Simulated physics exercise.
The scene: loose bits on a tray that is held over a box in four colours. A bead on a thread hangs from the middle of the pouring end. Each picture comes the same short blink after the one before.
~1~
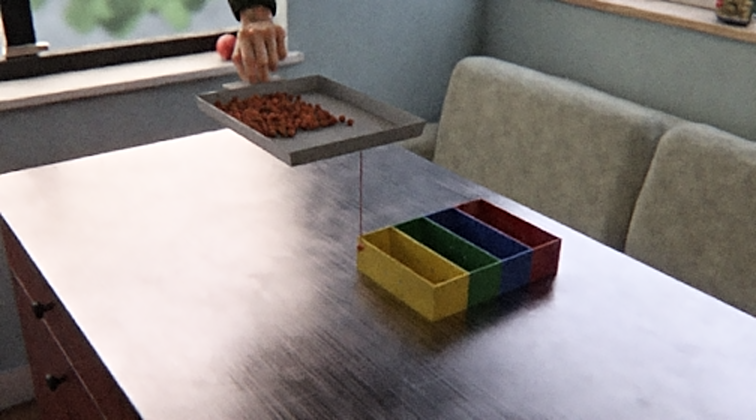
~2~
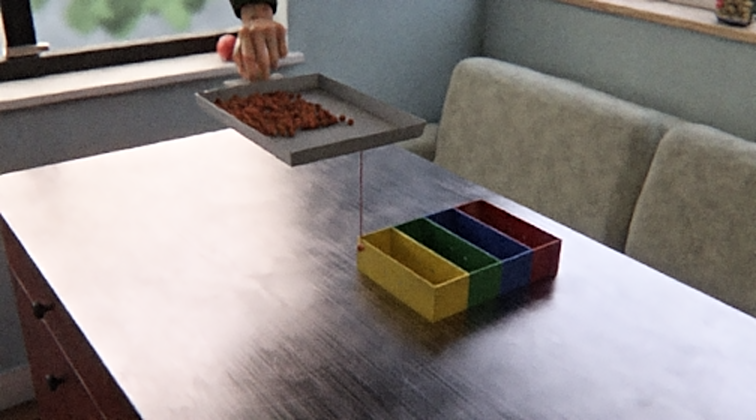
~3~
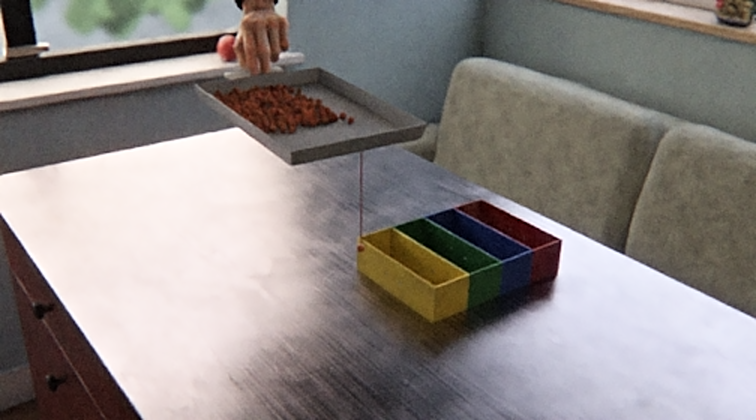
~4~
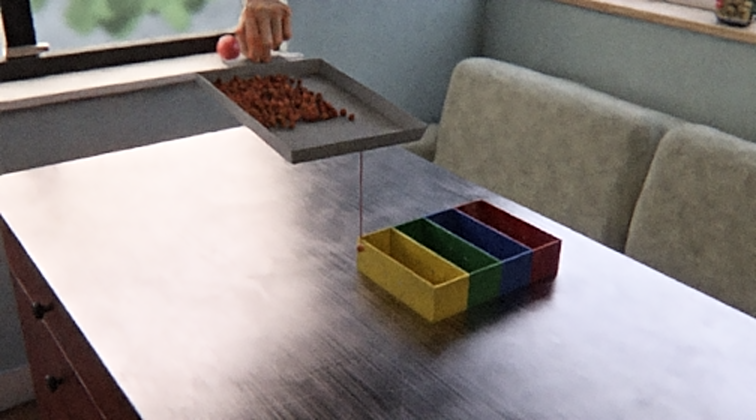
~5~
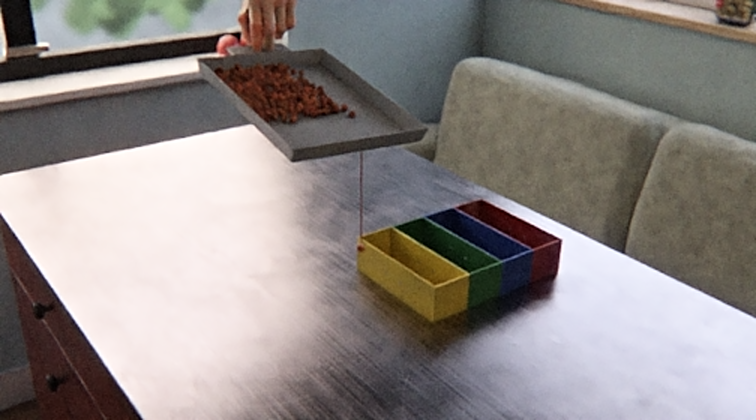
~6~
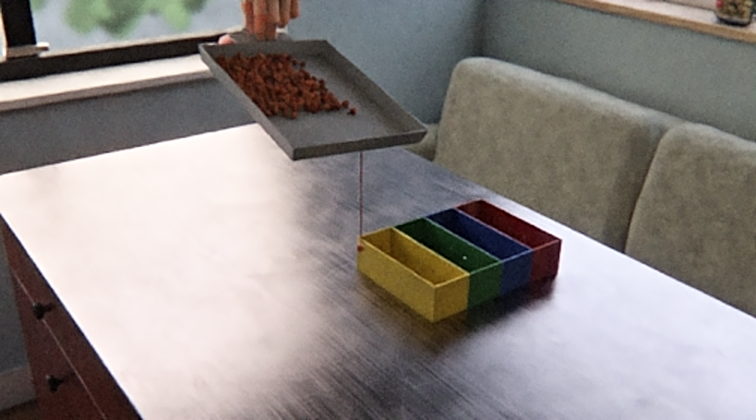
A hand grips the far end of a grey tray of reddish-brown pellets above a dark, shiny table, seen from slightly above in a room with a window and pale cushioned seating. Below the tray's near end, where a thin thread hangs, sits an open box with yellow, green, blue and red compartments. The hand gradually raises its end, slanting the tray towards the box, while the camera stays still.
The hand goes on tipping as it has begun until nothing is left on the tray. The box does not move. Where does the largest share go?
It favours the yellow compartment.
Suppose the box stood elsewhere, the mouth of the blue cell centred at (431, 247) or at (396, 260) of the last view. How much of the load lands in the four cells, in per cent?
The first gives 100 %, the second 90 %.
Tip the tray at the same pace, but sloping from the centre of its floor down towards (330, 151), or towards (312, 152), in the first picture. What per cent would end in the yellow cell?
Near 0 % and 0 %.
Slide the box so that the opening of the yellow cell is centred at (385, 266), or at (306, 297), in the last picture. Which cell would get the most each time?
The first try: The cell in green. The second: The red cell.
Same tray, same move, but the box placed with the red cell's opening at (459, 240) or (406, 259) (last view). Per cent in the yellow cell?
Near 10 % and 0 %.
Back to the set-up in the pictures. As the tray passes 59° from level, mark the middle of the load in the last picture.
Around (385, 132).
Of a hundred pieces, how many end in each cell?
Yellow cell: 50 %, green cell: 30 %, blue cell: 0 %, red cell: 0 %.
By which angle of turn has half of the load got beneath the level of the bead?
At some 110 degrees.
Soon after the last picture, tray tipped steeply; nearly all on the tray; a small part falling or outside the box.
A little later, tray tipped right over; most on the tray; a small part in the green cell; a stray few in the yellow cell; a stray few in the blue cell; a small part falling or outside the box.
Later still, tray tipped past a quarter turn; about half in the yellow cell; about a quarter in the green cell; a stray few in the blue cell; about a quarter falling or outside the box.
At rest, tray tipped past a quarter turn; about half in the yellow cell; about a quarter in the green cell; a stray few in the blue cell; none in the red cell; about a quarter outside the box.
